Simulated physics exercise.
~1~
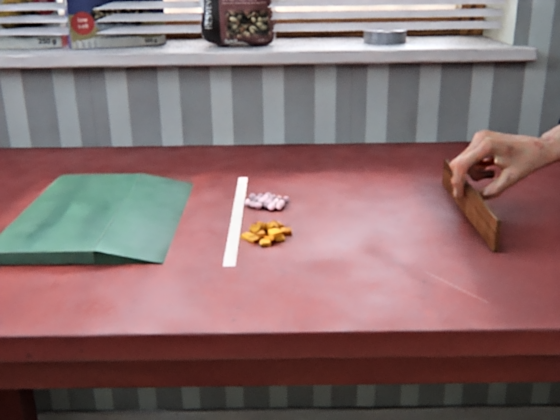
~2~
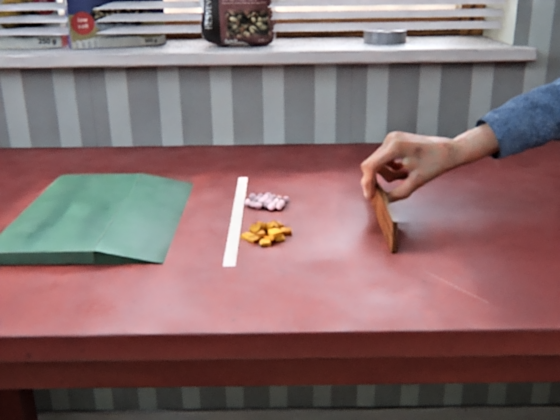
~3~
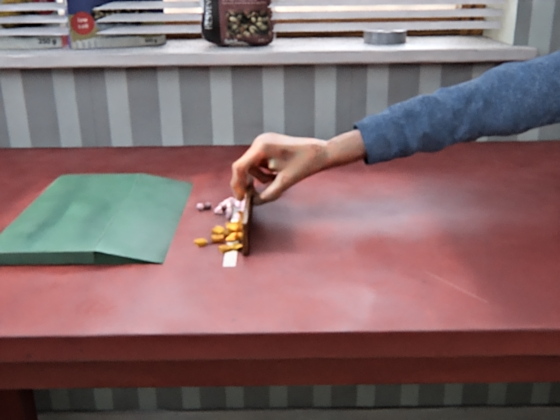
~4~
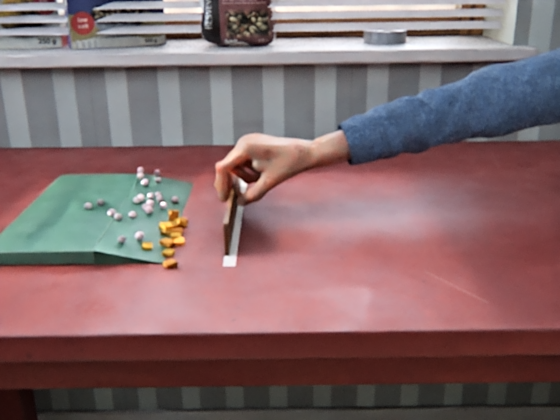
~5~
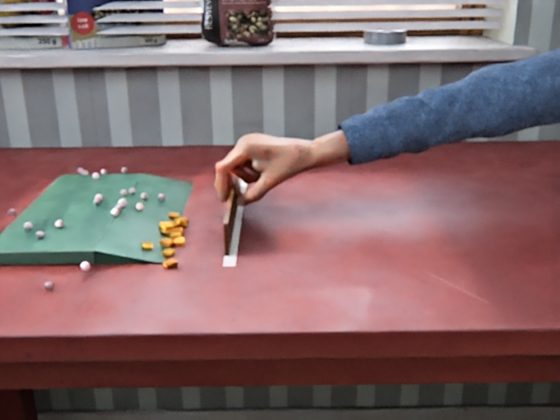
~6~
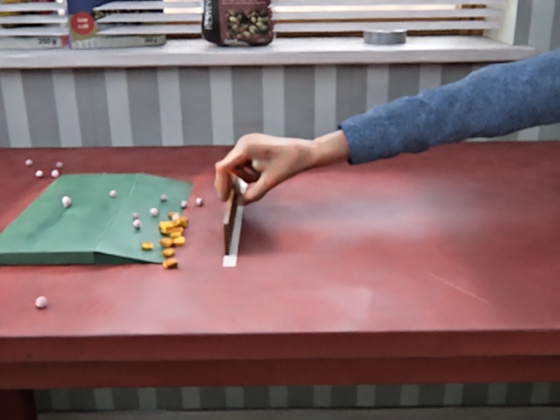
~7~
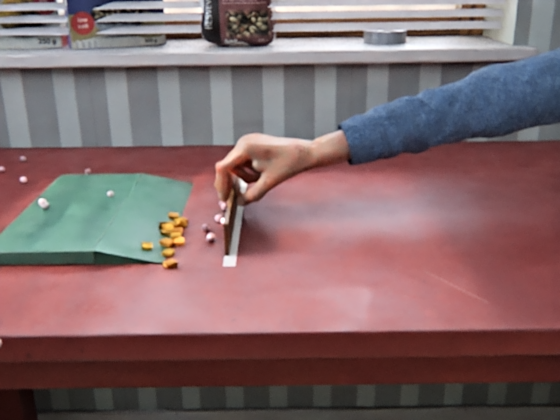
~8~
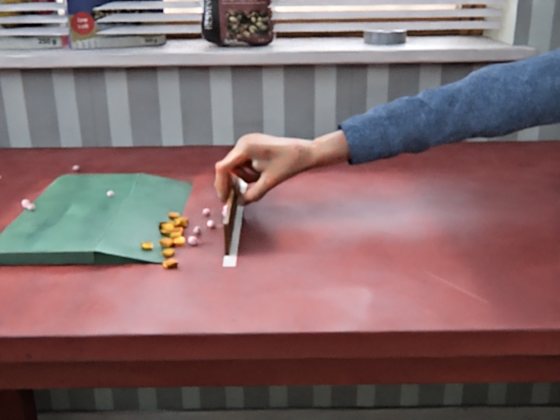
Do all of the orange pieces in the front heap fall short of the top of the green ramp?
Yes, the orange pieces stop around the foot and lower edge of the ramp, and none get over the top.
